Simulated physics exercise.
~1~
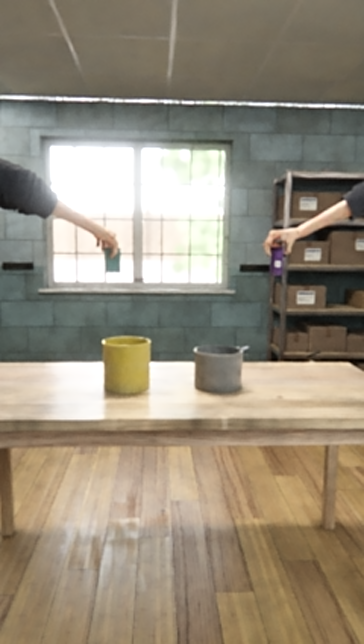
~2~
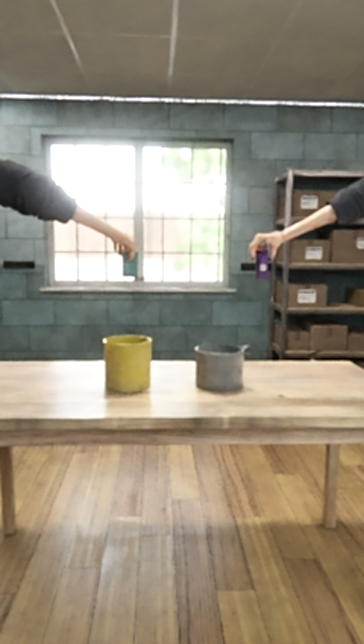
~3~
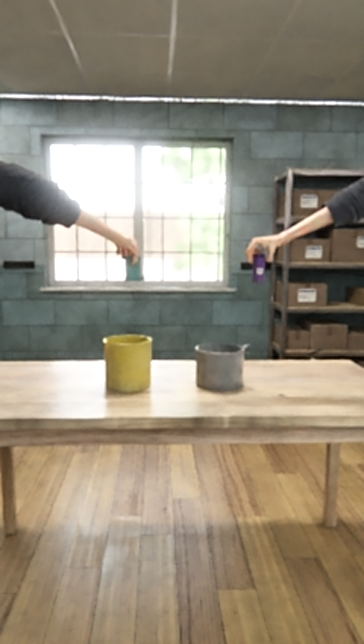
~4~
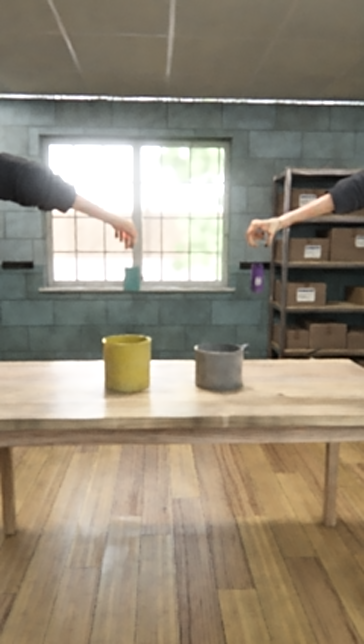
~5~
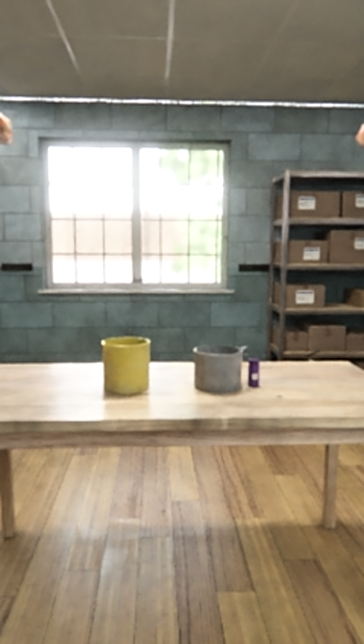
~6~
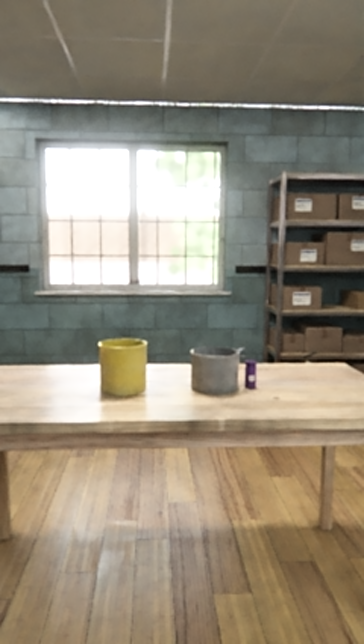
In a room with grey-green block walls, a bright window and a shelf of cardboard boxes, a gently swaying camera faces a pale wooden table from the front. A yellow pot stands left of centre beside a smaller grey bucket. Two hands reach in from opposite sides, the left holding a turquoise block and the right a purple shaker. They move inward, then open, and both objects drop as the hands draw back. The turquoise block lands inside the yellow pot, out of sight, while the purple shaker misses and ends upright on the table, just right of the grey bucket.
